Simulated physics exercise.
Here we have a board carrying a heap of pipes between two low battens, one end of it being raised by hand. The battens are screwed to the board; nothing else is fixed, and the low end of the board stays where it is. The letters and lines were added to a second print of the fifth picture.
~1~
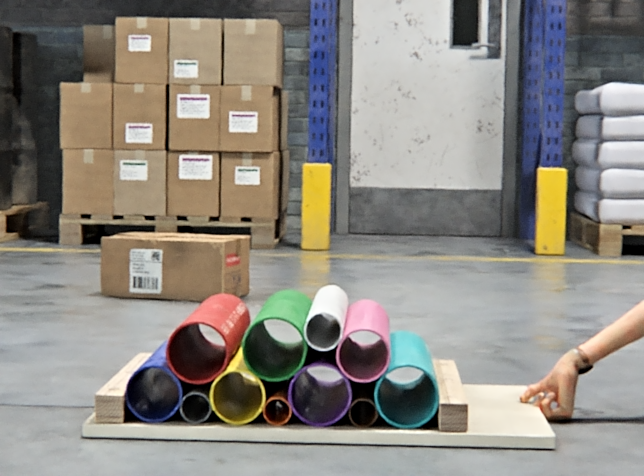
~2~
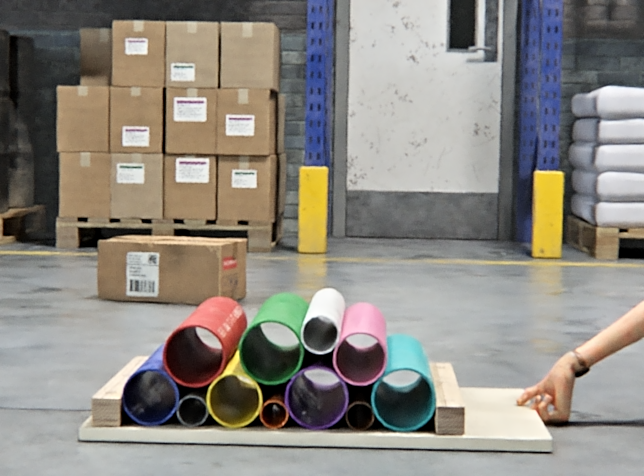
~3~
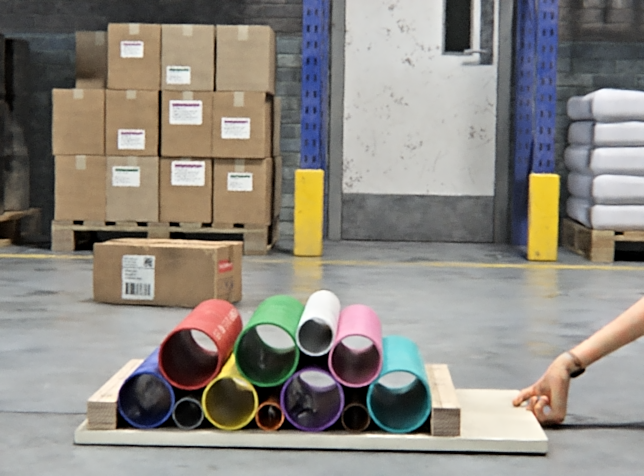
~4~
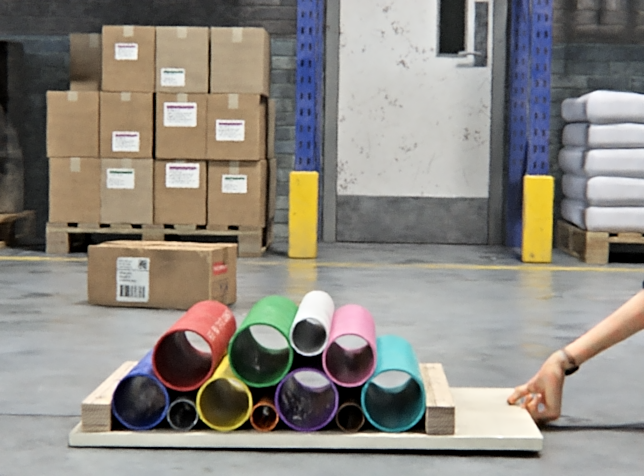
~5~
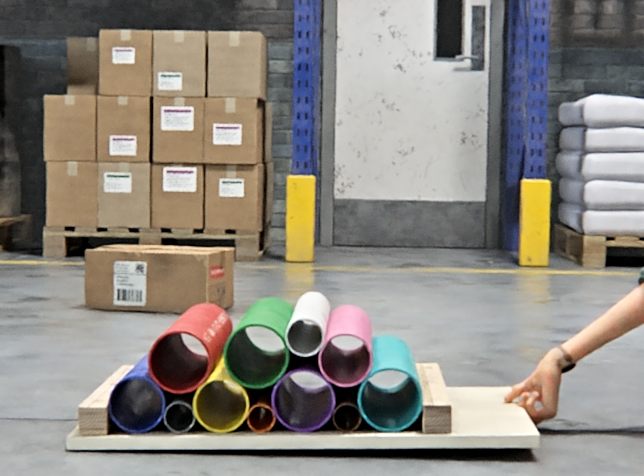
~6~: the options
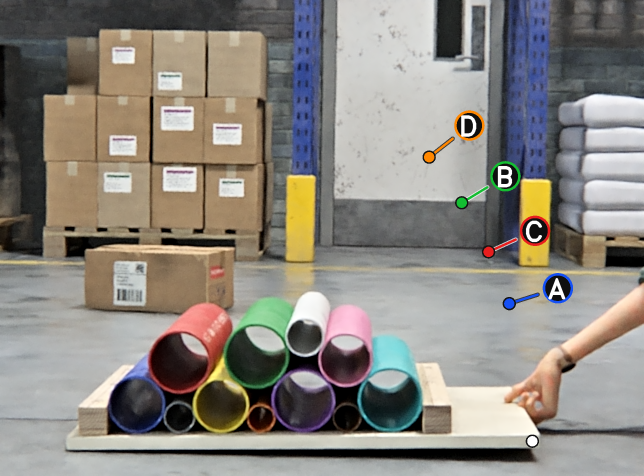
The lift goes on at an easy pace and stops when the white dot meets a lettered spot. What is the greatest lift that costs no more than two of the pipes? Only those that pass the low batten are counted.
Up to D.
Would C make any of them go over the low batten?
No, at C.
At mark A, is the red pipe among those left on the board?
The red pipe: Yes.
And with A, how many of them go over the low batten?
With A, none.
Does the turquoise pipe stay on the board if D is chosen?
Yes.
On the marked copy, A at (510, 304); B at (462, 203); C at (488, 252); D at (429, 157); the white dot at (532, 441).
With D. Early on, board at 21°.
Further on, board at 39°.
At the end, board at 39°, two over the low batten (red, green).
As for the rest, A none over the low batten; B none over the low batten; C none over the low batten.
